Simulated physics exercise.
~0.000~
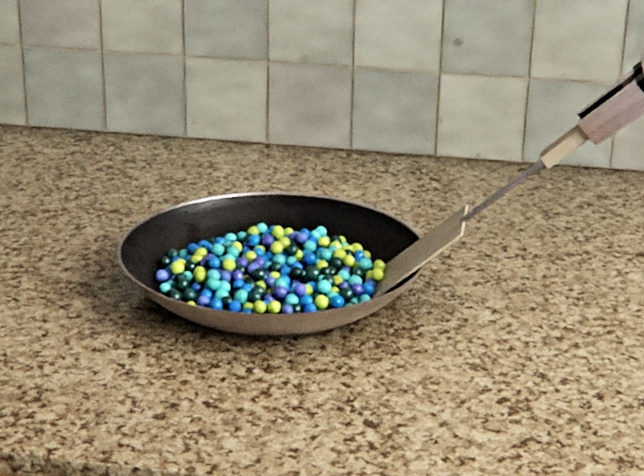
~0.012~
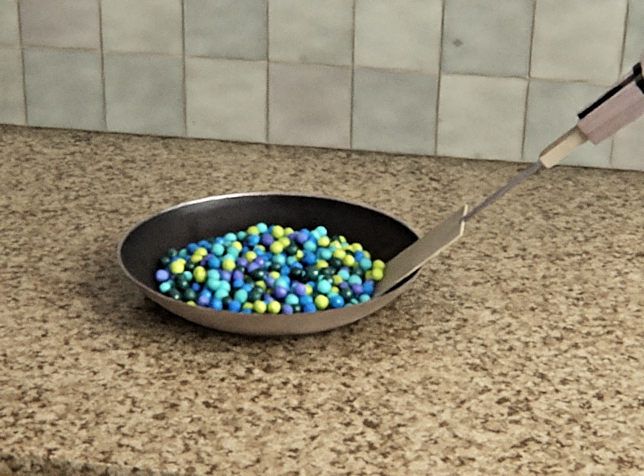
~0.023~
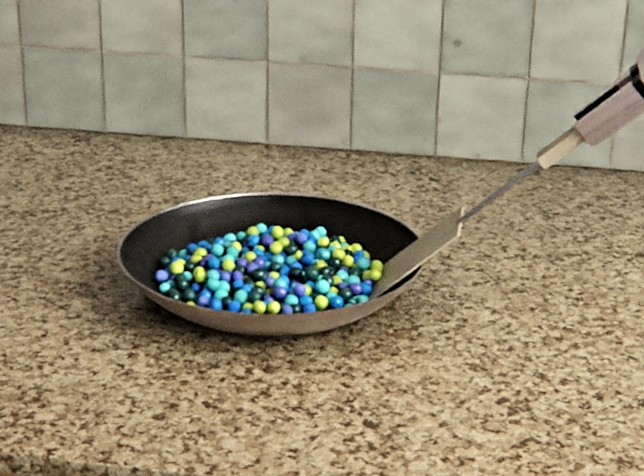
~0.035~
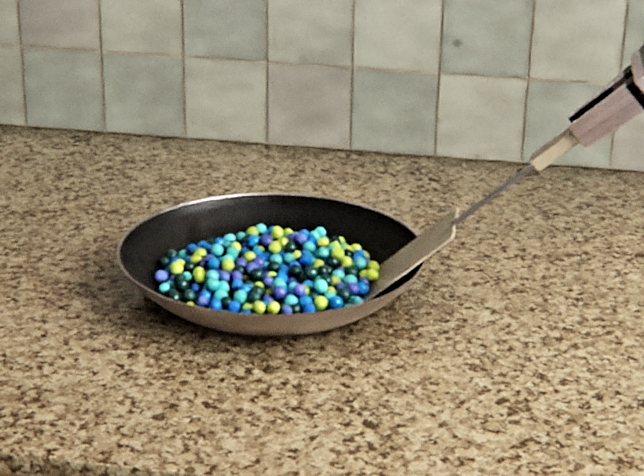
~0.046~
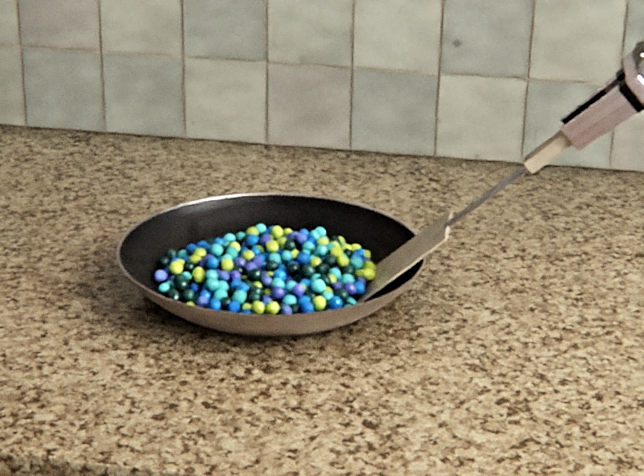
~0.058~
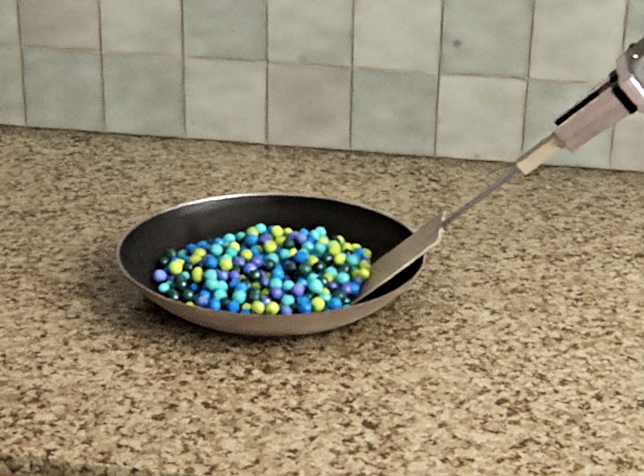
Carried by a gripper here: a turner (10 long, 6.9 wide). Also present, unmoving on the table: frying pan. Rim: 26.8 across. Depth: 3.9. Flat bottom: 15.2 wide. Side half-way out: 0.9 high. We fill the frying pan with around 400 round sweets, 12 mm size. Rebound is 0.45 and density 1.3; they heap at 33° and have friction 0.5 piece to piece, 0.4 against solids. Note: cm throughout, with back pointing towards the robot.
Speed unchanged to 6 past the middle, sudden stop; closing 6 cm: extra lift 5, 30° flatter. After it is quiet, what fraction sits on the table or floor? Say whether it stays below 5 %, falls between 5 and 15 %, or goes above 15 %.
It stays below 5 %.
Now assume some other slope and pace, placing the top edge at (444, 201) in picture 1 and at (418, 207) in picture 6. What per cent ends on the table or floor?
My guess would be close to 0 per cent.
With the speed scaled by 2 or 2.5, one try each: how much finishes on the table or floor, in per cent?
Roughly 10 per cent on the first try and 10 per cent on the second.
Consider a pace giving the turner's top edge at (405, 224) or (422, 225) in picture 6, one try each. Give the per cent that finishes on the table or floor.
Estimates: Near 10 %, near 10 %.
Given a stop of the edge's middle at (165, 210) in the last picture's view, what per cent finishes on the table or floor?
Around 10 percent.
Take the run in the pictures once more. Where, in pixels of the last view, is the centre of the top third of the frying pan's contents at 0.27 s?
I'd put it close to (229, 258).
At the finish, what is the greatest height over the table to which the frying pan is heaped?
Some 4.5 cm above the table.
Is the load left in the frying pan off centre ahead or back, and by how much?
I'd put it at roughly 3.5 cm toward the front.
After 0.17 s, sloping 43°, highest piece 4 above the table; 404 in the frying pan.
After 0.27 s, sloping 30°, highest piece 6 above the table; 404 in the frying pan.
After 0.53 s, sloping 13°, highest piece 5 above the table; 403 in the frying pan, 1 on the blade or in flight.
After 1.58 s, sloping 13°, highest piece 4 above the table; 403 in the frying pan, 1 on the table or floor.
In the end, 403 in the frying pan, 1 on the table or floor. That is 0 % on the table or floor.
